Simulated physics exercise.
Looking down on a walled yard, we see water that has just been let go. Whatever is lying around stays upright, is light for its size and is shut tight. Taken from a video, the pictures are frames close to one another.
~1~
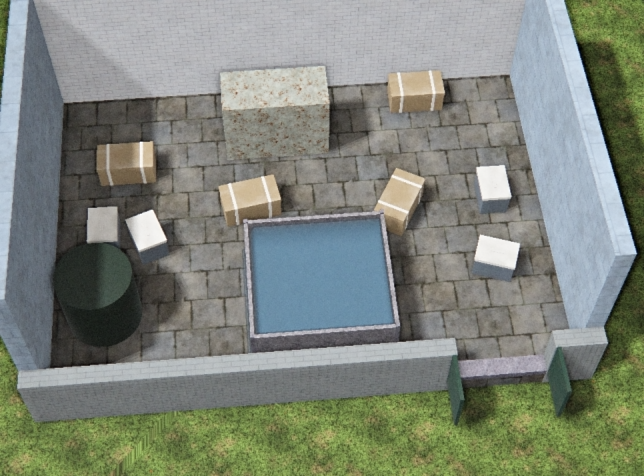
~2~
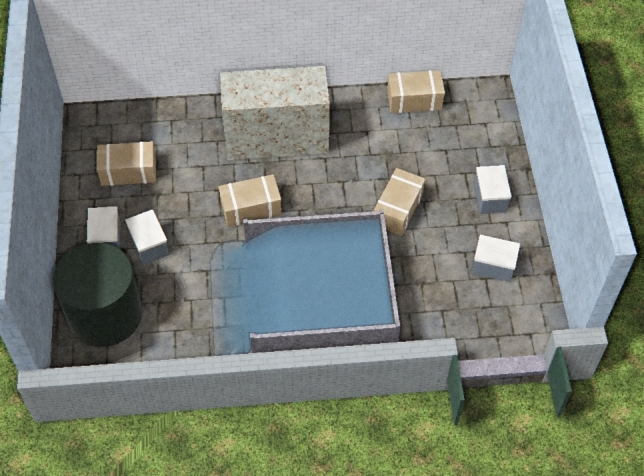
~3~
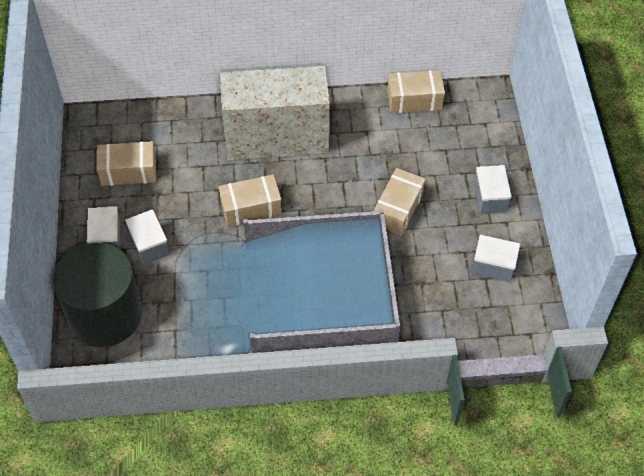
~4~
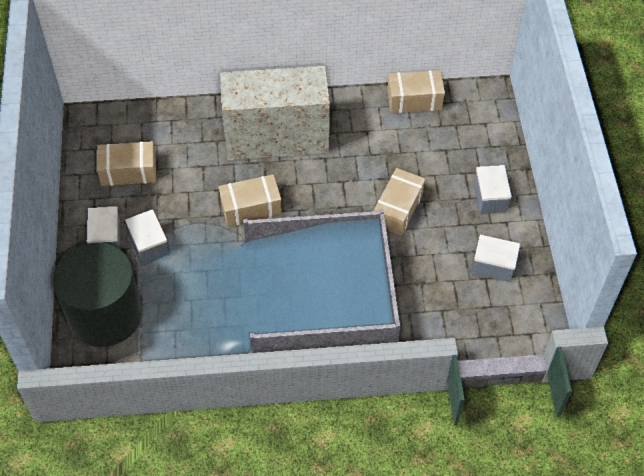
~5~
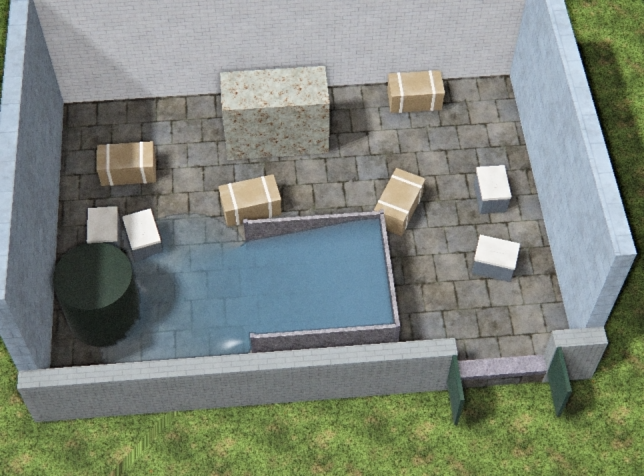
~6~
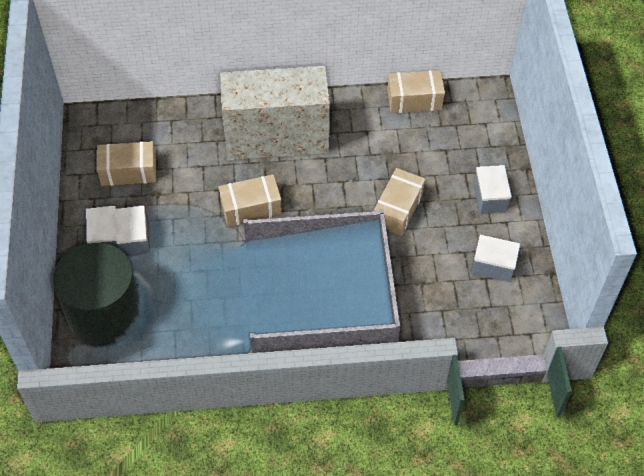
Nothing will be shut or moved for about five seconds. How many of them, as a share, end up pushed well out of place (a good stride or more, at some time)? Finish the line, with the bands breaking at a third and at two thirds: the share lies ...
The share lies between a third and two thirds.
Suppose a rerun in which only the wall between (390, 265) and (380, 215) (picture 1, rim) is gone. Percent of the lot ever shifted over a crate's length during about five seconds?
Roughly 40 %.
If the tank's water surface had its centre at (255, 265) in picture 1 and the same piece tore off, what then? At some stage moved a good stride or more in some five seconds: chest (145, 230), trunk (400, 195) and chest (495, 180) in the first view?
As listed: Yes, never so far, less than that.
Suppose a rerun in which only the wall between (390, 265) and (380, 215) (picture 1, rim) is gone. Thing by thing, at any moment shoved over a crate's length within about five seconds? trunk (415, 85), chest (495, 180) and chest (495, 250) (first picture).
Taking them in order, displaced that much, displaced that much, displaced that much.
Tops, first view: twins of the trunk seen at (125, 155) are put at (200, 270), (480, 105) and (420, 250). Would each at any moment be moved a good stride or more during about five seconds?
Sequence: Travels that far, doesn't go far, doesn't go far.
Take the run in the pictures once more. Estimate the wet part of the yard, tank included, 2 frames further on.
I'd say around 30 in a hundred.
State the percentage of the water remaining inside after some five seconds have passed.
Looks like about 100 per cent of the water.
A moment on, 0 of 8 are well off their spots; 1 afloat.
Next, 2 of 8 are well off their spots; 2 afloat.
Later, 3 of 8 are well off their spots; 2 afloat.
In the end, 3 of 8 are well off their spots, and 3 have been at some point; 3 afloat.
